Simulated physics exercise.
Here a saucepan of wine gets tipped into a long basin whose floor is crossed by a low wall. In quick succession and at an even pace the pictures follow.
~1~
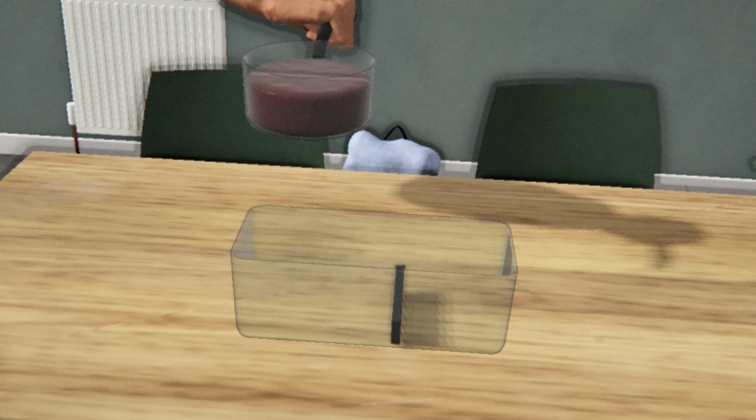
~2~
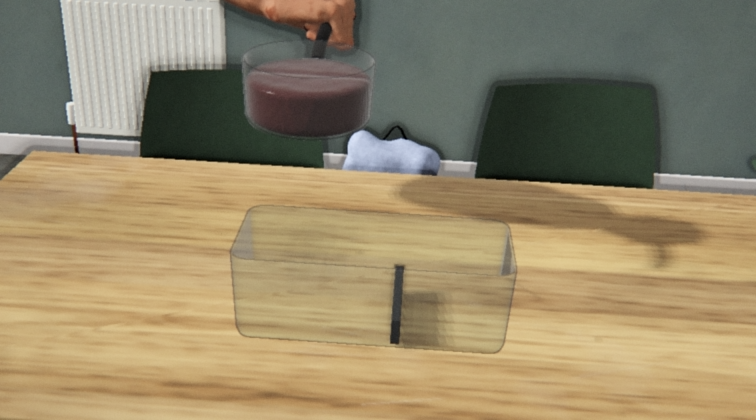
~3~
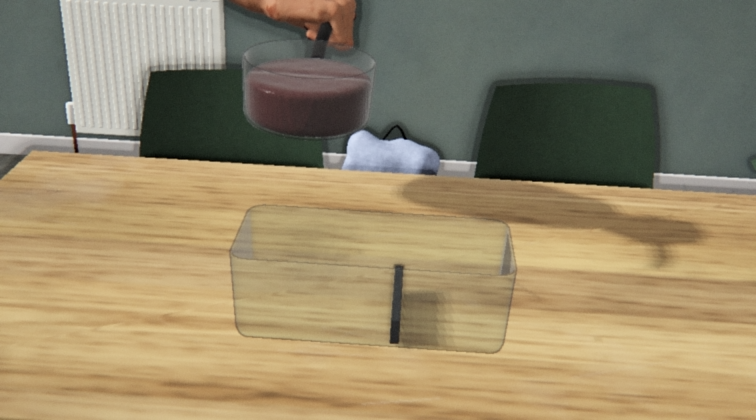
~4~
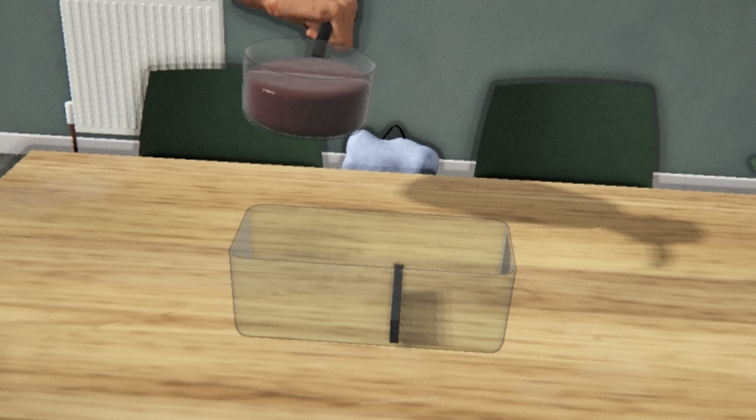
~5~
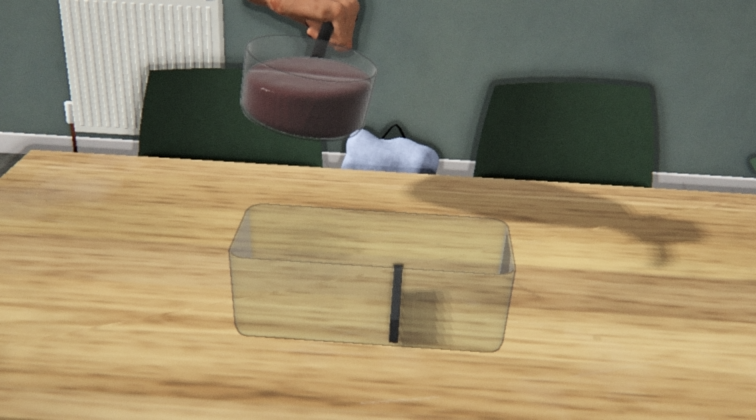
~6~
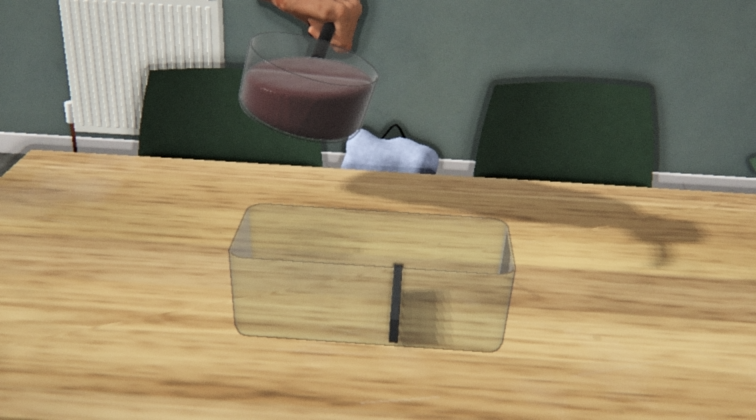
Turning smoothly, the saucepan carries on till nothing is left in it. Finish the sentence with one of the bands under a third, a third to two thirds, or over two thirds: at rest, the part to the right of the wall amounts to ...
At rest, the part to the right of the wall amounts to a third to two thirds.
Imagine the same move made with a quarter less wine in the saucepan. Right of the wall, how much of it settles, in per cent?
55 %.
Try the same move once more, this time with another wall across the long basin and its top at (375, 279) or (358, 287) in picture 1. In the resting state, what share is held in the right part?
Try 1: About 80 percent; try 2: About 90 percent.
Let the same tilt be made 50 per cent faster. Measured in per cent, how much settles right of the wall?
I'd put it at some 45 percent.
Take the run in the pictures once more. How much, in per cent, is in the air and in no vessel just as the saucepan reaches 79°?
Estimated: 45 per cent or thereabouts.
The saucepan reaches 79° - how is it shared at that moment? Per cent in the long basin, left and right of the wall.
Left side around 0 per cent; right side around 5 per cent.
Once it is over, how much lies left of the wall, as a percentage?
Close to 40 in a hundred.
A moment on, the saucepan is tipped on its side and 46 per cent is still to pour, 1 is left of the wall and 7 right of it.
Next, the saucepan is tipped right over and 5 per cent is still to pour, 19 is left of the wall and 63 right of it.
Then the saucepan is tipped right over and 0 per cent is still to pour, 36 is left of the wall and 62 right of it.
Later the saucepan is tipped right over and 0 per cent is still to pour, 38 is left of the wall and 60 right of it.
In the end 38 per cent lies left of the wall, 60 right of it and 2 outside.
